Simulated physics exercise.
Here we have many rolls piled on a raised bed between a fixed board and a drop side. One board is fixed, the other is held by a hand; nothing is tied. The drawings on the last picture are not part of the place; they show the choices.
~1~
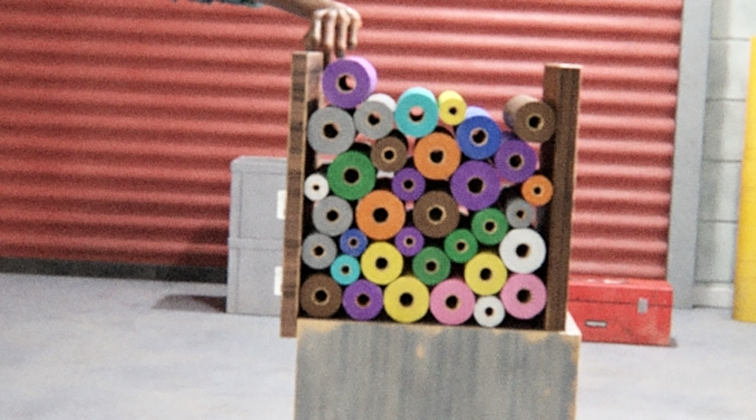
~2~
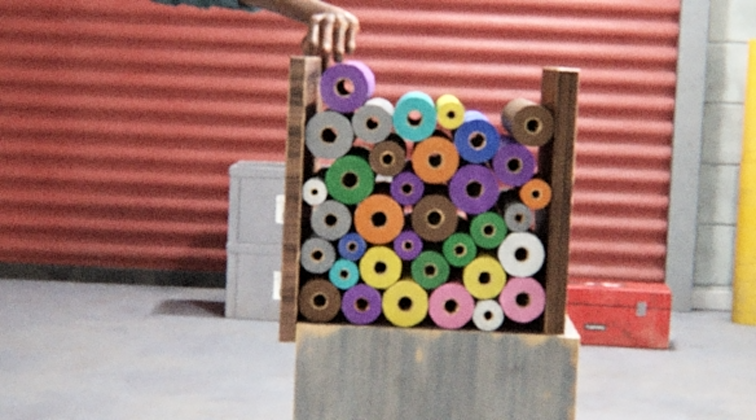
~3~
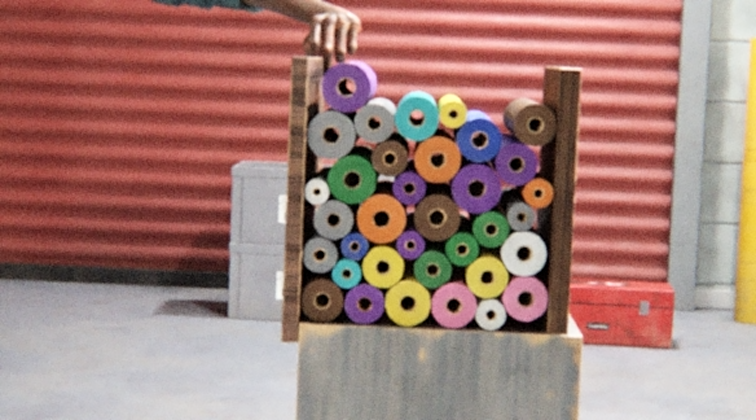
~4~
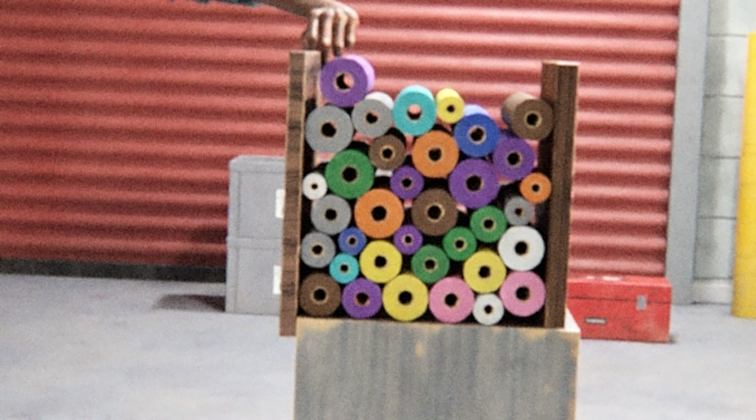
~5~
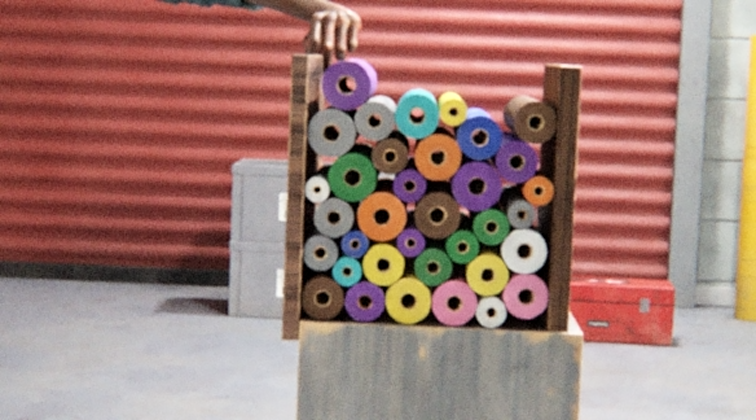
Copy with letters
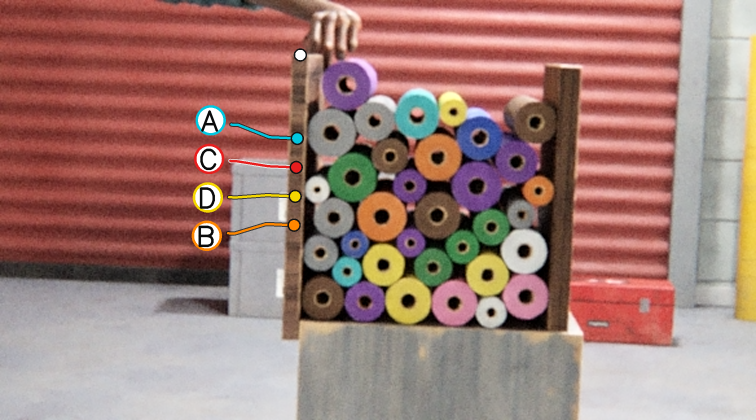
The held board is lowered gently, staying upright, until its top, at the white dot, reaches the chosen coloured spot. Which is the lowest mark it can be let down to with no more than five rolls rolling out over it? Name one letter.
The answer is mark B.
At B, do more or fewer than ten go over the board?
It loses fewer than ten.
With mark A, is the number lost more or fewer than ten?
Fewer than ten.
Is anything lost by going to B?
At B: Yes.
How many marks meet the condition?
Four of them.
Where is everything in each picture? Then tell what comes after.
The first frame shows side board (305, 185); a brown roll (321, 296); a yellow roll (382, 263).
The second frame shows a yellow roll (381, 268); a blue roll (352, 247).
The third frame shows a grey roll (334, 220); a purple roll (477, 189).
The fourth frame shows a brown roll (387, 153); a grey roll (372, 118).
The fifth frame shows side board (306, 187); a brown roll (323, 298); a yellow roll (384, 265).
On the marked copy, A at (297, 138); B at (294, 225); C at (296, 168); D at (295, 196); the white dot at (301, 55).
With B. Early on, top of the board (307, 129).
Further on, top of the board (304, 211).
At the end, top of the board (303, 225), three out over the board.
As for the rest, A none out over the board; C none out over the board; D three out over the board.
